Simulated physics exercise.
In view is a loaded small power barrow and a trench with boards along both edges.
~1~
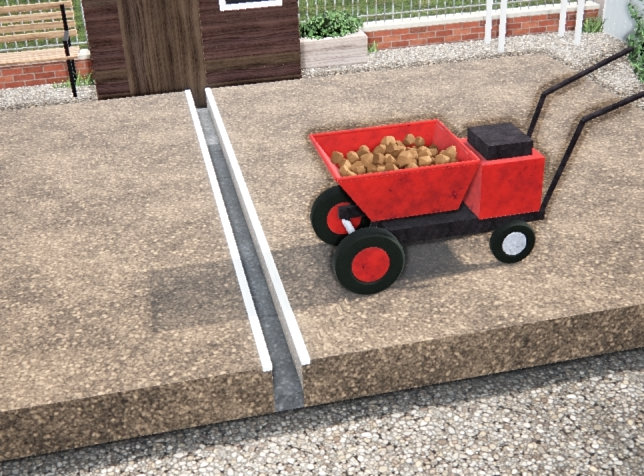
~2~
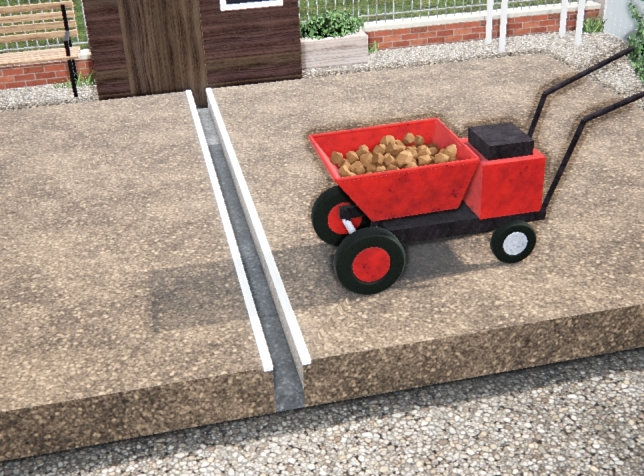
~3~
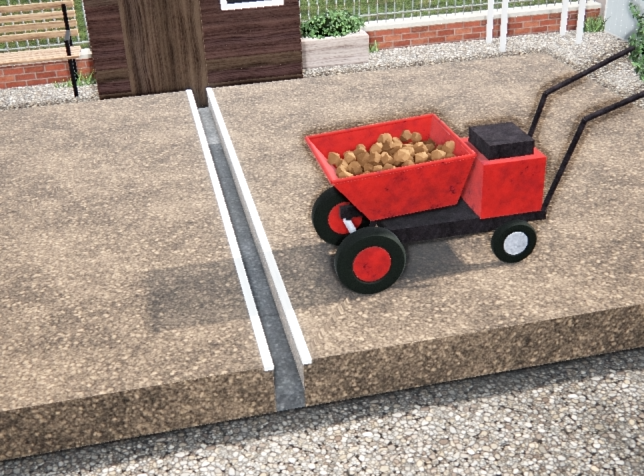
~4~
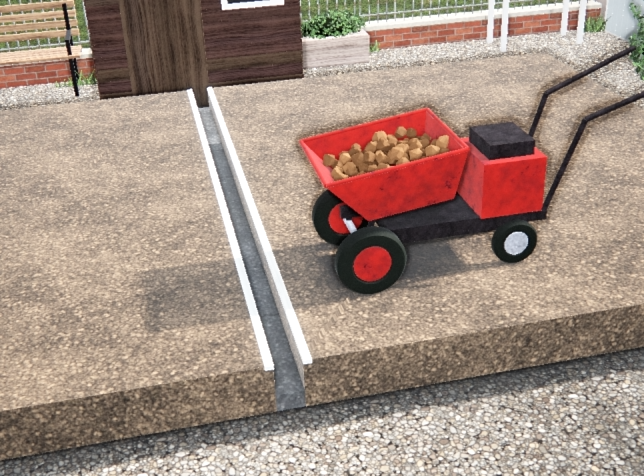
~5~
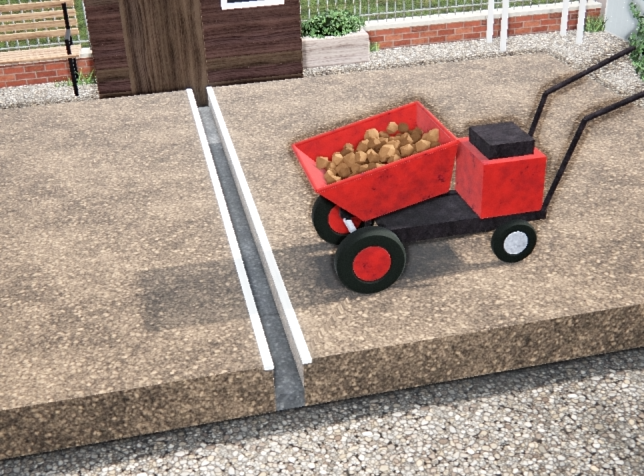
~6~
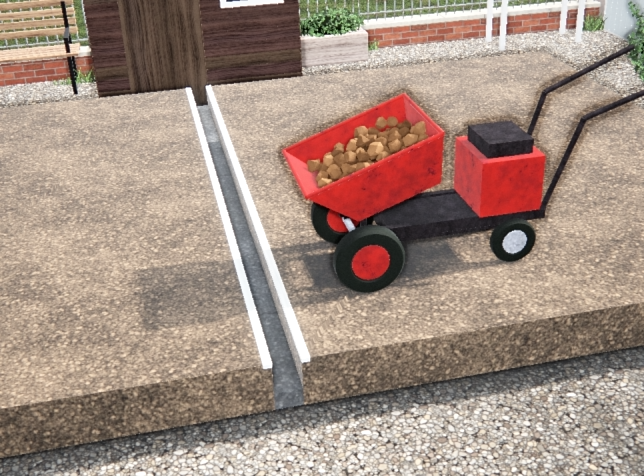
In a yard with a shed and a bench, a red power barrow loaded with brown lumps stands to the right of a narrow, board-edged trench; its skip starts level, then gradually tilts forward to the left.
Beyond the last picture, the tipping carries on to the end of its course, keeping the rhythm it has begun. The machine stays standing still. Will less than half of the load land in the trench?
Falls short of half.
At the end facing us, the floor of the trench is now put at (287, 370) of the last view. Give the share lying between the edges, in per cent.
The share comes to around 20 percent.
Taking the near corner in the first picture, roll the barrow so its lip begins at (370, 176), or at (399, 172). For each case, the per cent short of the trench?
In turn 10 and 30 in a hundred.
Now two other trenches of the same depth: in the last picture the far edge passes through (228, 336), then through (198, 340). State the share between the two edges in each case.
First case 80 %, second case 100 %.
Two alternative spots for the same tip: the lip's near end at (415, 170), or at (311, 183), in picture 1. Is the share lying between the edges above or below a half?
A minority / a minority.
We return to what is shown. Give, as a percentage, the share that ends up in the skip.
About 10 in a hundred.
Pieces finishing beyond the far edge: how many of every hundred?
55 per cent.
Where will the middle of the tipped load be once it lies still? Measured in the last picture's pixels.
Centre at rest, last view: Approx. (235, 277).
Soon, skip tipped steeply; all in the skip.
A while on, skip tipped right over; most in the skip; a small part in or heaped over the trench; a small part beyond it; a stray few falling.
Towards the end, skip tipped right over; about a quarter in the skip; about a quarter in or heaped over the trench; about half beyond it.
Finally, skip tipped right over; a small part in the skip; about a third in or heaped over the trench; about half beyond it.
